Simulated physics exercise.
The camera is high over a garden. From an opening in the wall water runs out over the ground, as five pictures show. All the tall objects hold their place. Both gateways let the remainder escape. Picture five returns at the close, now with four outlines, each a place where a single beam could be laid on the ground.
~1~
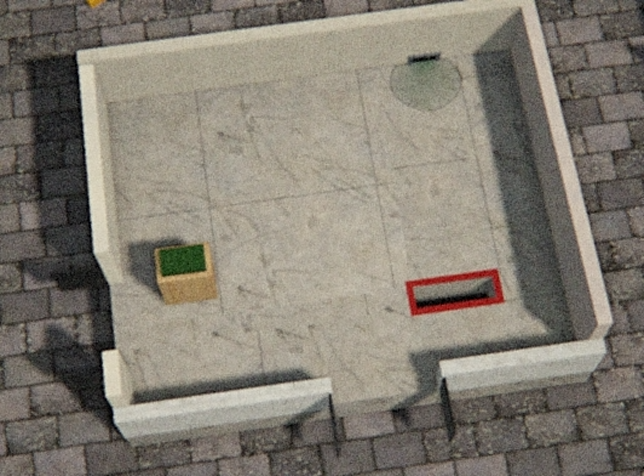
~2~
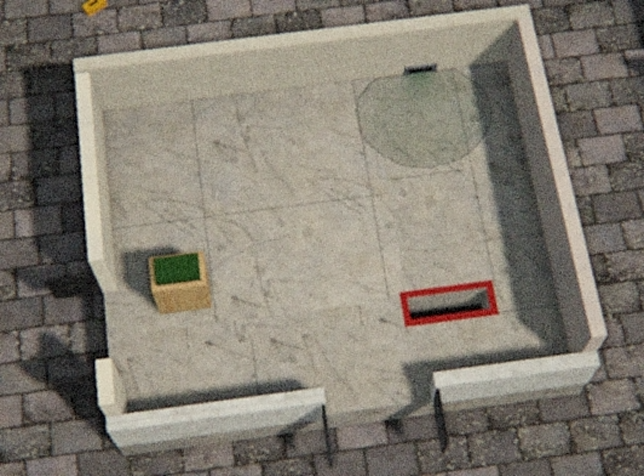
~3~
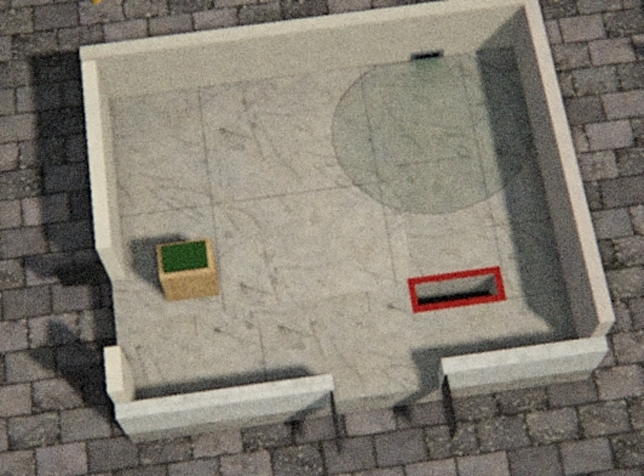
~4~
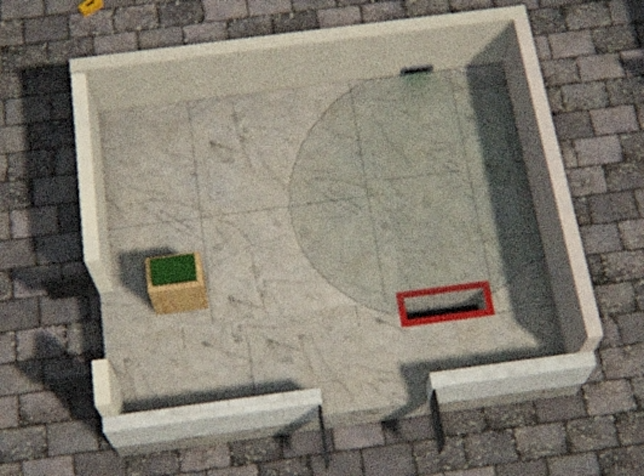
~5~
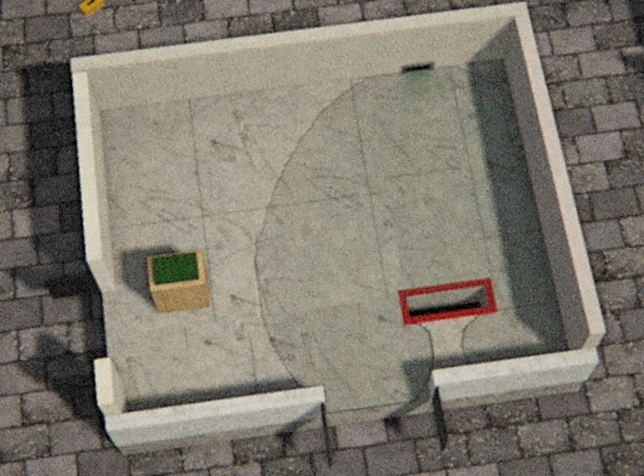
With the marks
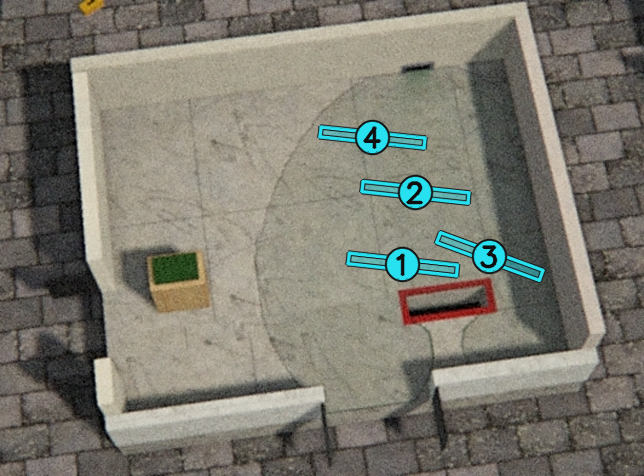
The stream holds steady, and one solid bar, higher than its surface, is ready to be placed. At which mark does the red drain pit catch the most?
It is 4.
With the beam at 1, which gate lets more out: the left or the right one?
More leaves on the right.
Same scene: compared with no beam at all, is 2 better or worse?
It is worse.
In cyan, 1 from (348, 258) to (456, 270); 2 from (362, 186) to (468, 198); 3 from (438, 237) to (541, 275); 4 from (320, 131) to (424, 143).
With 1, about 22 % of the stream goes into the red drain pit, about 76 % out by the gates.
With 2, about 14 % of the stream goes into the red drain pit, about 83 % out by the gates.
With 3, about 15 % of the stream goes into the red drain pit, about 80 % out by the gates.
With 4, about 31 % of the stream goes into the red drain pit, about 65 % out by the gates.
